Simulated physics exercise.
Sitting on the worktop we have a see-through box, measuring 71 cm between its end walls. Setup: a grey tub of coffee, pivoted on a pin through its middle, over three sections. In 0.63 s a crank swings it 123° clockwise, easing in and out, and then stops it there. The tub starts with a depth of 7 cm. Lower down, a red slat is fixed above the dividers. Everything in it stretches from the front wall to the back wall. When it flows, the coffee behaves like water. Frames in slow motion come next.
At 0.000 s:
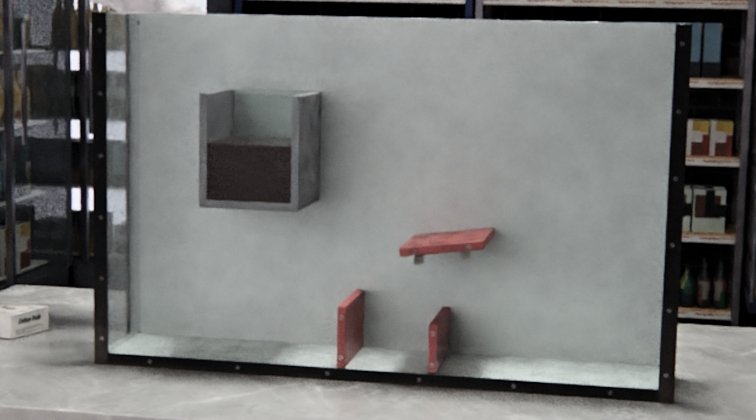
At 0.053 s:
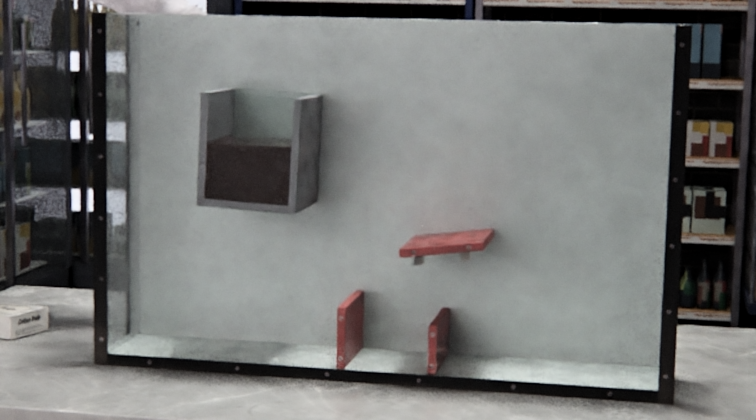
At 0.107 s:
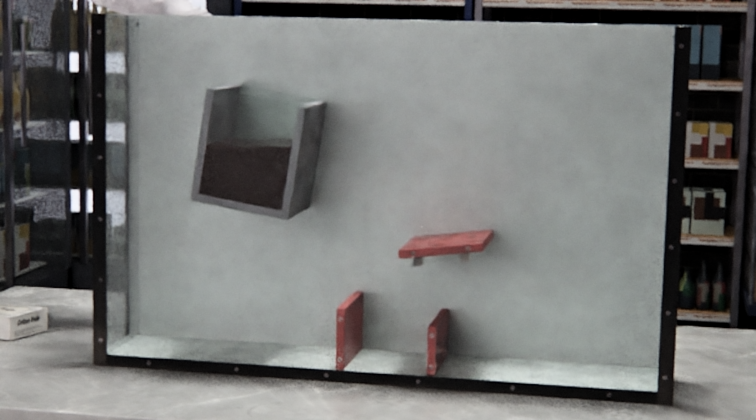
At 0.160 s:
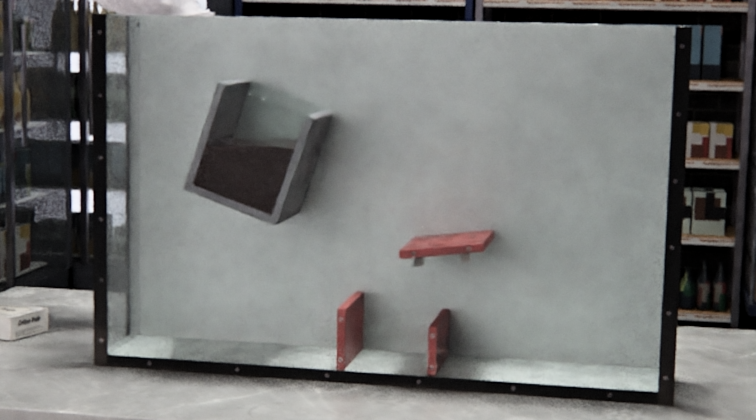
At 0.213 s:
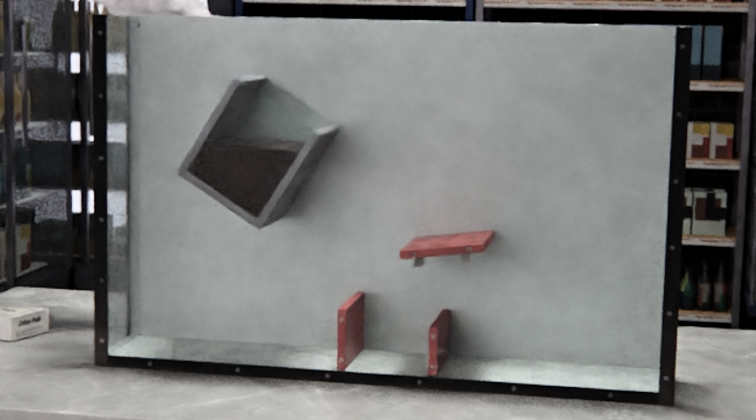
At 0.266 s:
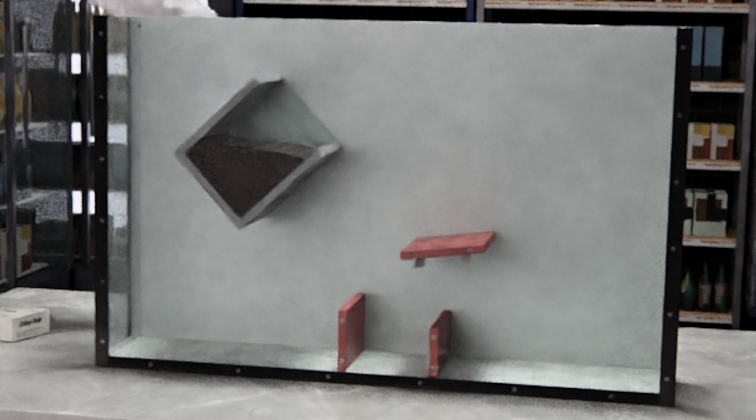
A grey tub of dark coffee rotates clockwise in place inside a see-through box, slowly at first and then further to a steep tilt, the coffee shifting toward its lower right side, above a sloped red shelf and two red dividers.
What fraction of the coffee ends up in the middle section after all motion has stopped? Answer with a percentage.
Roughly 30 % of it ends up there.
Then, 0.47 s in, hardly anything has reached the bottom yet.
Then, 0.72 s in, 74 per cent is down, the largest part in the left section.
Then, 1.05 s in, 95 per cent is down, the largest part in the left section.
Finally, the split from left to right is 65, 31 and 3 per cent.
